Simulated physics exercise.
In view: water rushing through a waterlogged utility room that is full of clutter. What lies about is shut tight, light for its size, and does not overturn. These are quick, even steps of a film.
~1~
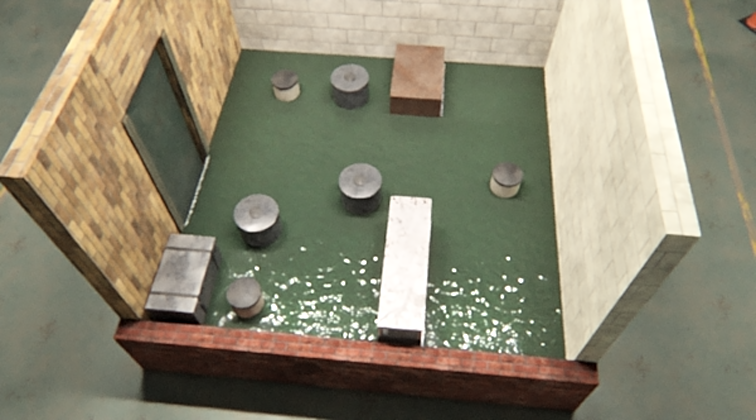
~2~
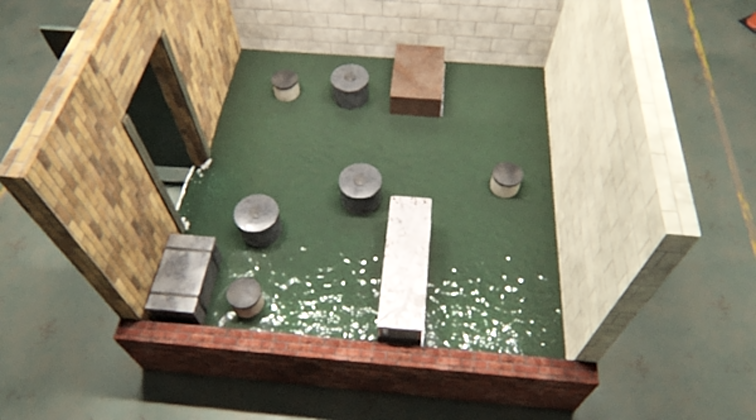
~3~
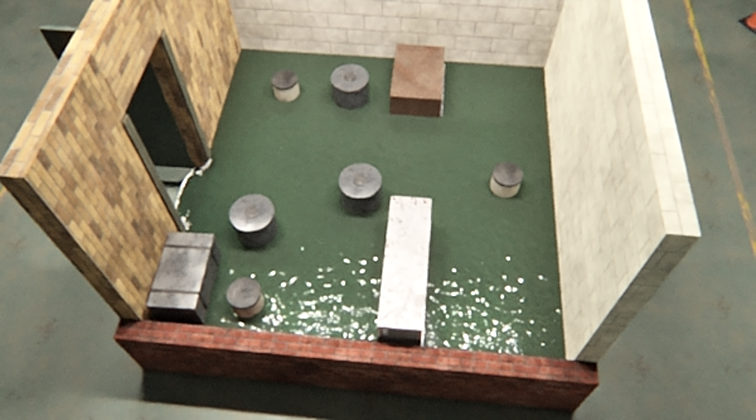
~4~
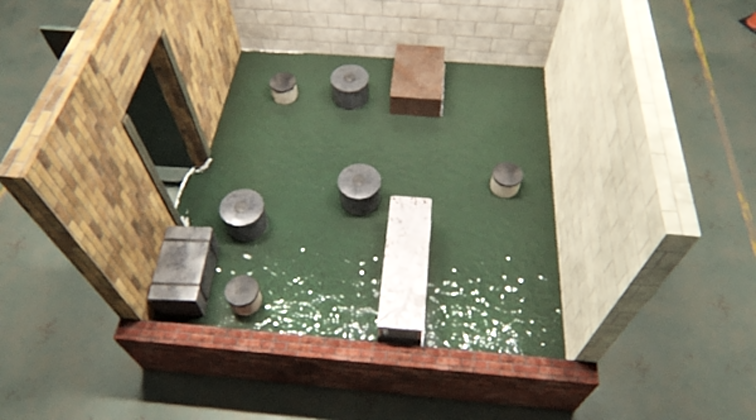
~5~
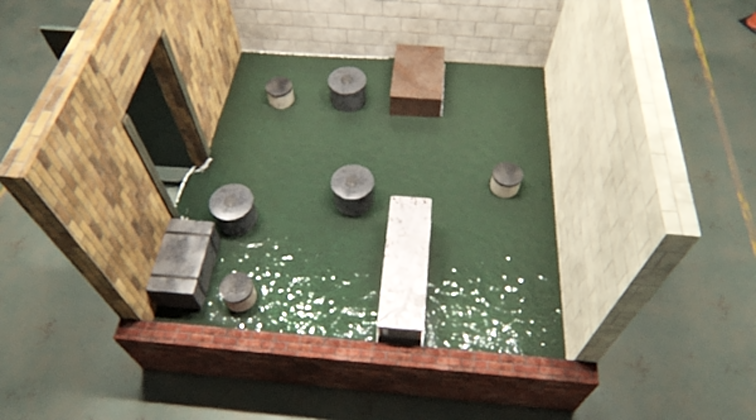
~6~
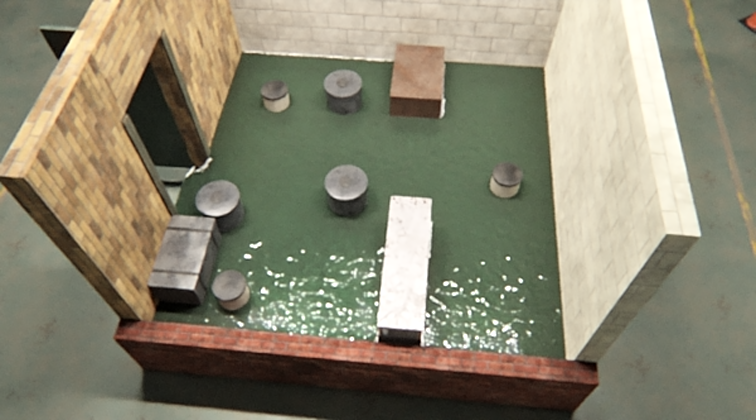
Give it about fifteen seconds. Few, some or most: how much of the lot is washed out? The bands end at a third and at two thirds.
That comes to two thirds or above.
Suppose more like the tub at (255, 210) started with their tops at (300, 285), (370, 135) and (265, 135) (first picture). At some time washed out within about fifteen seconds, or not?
As listed: No, washed out, gone.
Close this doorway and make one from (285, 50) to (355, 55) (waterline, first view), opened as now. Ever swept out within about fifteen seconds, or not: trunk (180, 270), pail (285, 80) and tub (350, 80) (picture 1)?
In turn: Inside, washed out, out.
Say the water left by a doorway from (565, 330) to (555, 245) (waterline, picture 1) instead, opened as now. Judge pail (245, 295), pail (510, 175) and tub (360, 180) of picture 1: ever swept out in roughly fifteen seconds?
In turn: Inside, yes, through.
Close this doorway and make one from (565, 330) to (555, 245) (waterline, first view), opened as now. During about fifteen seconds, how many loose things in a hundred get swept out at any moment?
I make it 30 per cent.
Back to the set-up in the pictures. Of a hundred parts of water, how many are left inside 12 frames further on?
Roughly 74 per cent.
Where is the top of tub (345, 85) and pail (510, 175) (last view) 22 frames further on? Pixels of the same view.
At about (288, 89) and (412, 157).
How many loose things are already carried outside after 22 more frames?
The number is 5.
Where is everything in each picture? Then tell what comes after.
A tub at (256, 212), afloat; a trunk at (181, 272), afloat; 0 of 7 have shifted, in the first frame.
A tub at (256, 212), afloat; a trunk at (181, 272) floats; 0 of 7 have shifted, in the second frame.
A tub at (252, 212), afloat, close to its start; a trunk at (181, 269), afloat, close to its start; 1 of 7 have shifted, in the third frame.
A tub at (242, 207) floats, close to its start; a trunk at (181, 262) floats, close to its start; 2 of 7 have shifted, in the fourth frame.
A tub at (231, 201) floats, a stride from its start; a trunk at (181, 255) floats, close to its start; 5 of 7 have shifted, in the fifth frame.
A tub at (218, 198), afloat, a stride from its start; a trunk at (182, 251) floats, close to its start; 6 of 7 have shifted, in the sixth frame.
A moment on, 1 of 7 are out; 6 afloat.
Next, 1 of 7 are out; 6 afloat.
Later, 5 of 7 are out; 2 afloat.
In the end, 5 of 7 are out; 2 afloat.
